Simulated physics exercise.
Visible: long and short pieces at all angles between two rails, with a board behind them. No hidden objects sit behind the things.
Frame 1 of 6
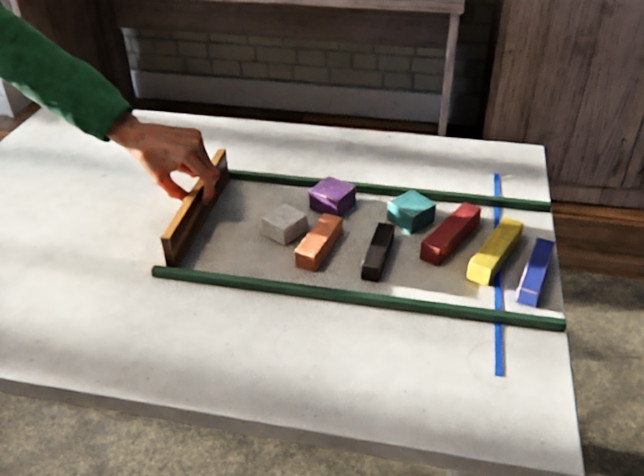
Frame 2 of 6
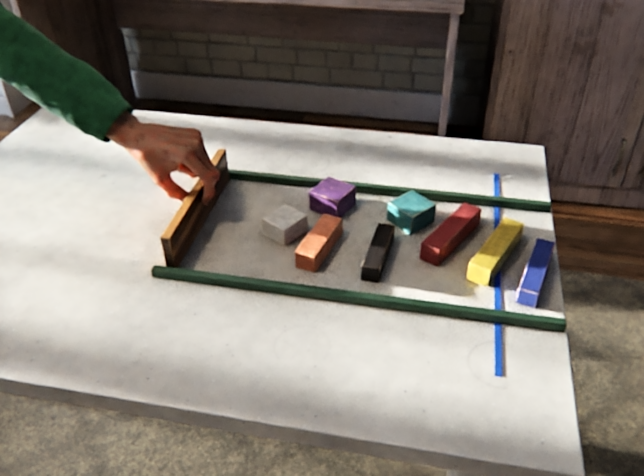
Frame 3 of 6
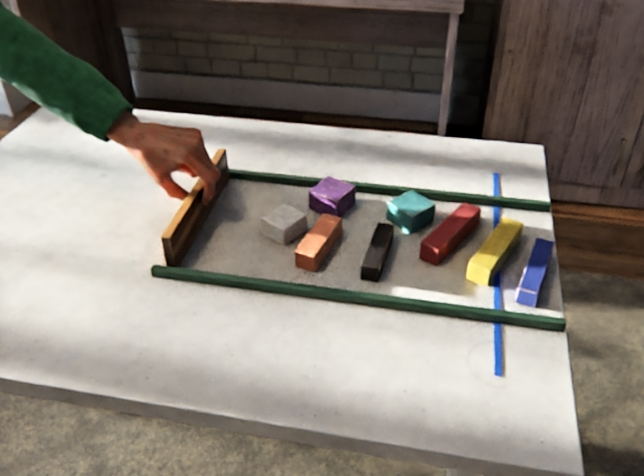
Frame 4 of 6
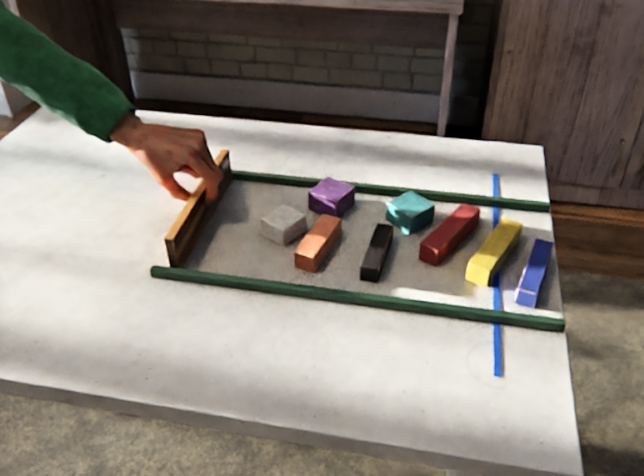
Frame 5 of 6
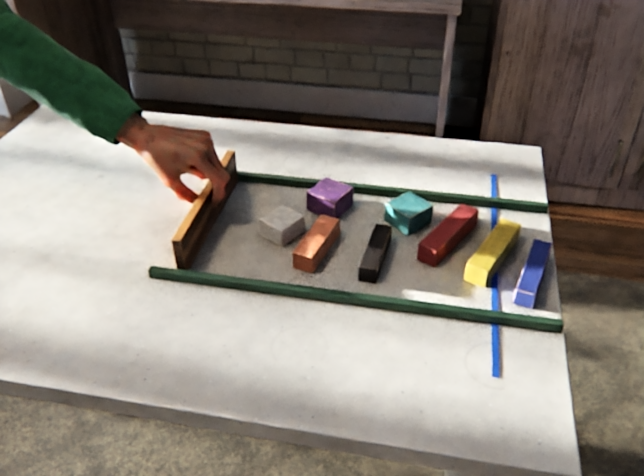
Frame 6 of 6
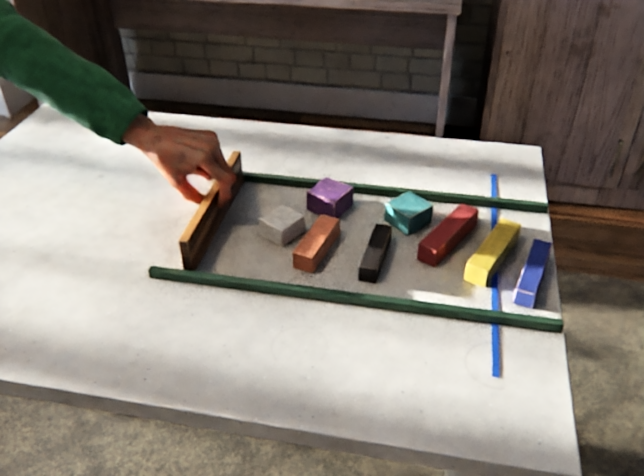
To begin with, a hand in a green sleeve holds a wooden board upright between two green rails, behind a spread of colourful blocks and bars lying at different angles. The hand then slides the board slightly to the right, while the pieces and the blue tape show no clear movement.
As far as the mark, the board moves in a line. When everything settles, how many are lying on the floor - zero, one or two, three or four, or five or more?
When it settles, three or four are on the floor.
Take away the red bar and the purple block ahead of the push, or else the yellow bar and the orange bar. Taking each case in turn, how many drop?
You'd see 2 fallen, and 2 in the other try.
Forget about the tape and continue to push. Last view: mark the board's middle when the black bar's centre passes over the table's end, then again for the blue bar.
Near (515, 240) in the first case, near (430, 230) in the other.
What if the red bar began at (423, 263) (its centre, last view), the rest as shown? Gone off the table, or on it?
It topples off.
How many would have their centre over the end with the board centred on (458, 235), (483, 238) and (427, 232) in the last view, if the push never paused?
Place by place: 2, 3 and 0.
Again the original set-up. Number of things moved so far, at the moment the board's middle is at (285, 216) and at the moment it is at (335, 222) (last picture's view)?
2 by the first point, 4 by the second.
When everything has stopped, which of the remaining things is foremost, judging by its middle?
It's the turquoise block.
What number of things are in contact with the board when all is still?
Looks like 3 of them, all told.
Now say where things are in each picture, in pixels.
Blue bar (536, 271); yellow bar (497, 250); red bar (451, 232); board (199, 205); tape (497, 256), in the first frame.
Yellow bar (497, 250); white block (285, 225), in the second frame.
Red bar (451, 233); black bar (378, 251), in the third frame.
Blue bar (535, 272); purple block (332, 198), in the fourth frame.
Yellow bar (494, 251); turquoise block (409, 213), in the fifth frame.
Blue bar (533, 272); yellow bar (494, 251); red bar (449, 234); board (215, 208); tape (494, 257), in the sixth frame.
Soon after, none off yet; blue bar at rest near (533, 272); yellow bar at rest near (494, 251); red bar at rest near (449, 234).
After that, none off yet; blue bar at rest near (533, 272); yellow bar at rest near (496, 251); red bar displaced a little near (466, 239).
And then, none off yet; blue bar tilting well over near (581, 307); yellow bar displaced about its own width near (558, 263); red bar displaced about its own width near (536, 253).
In the end, the number that fall off is three or four; gone, red bar, yellow bar and blue bar.
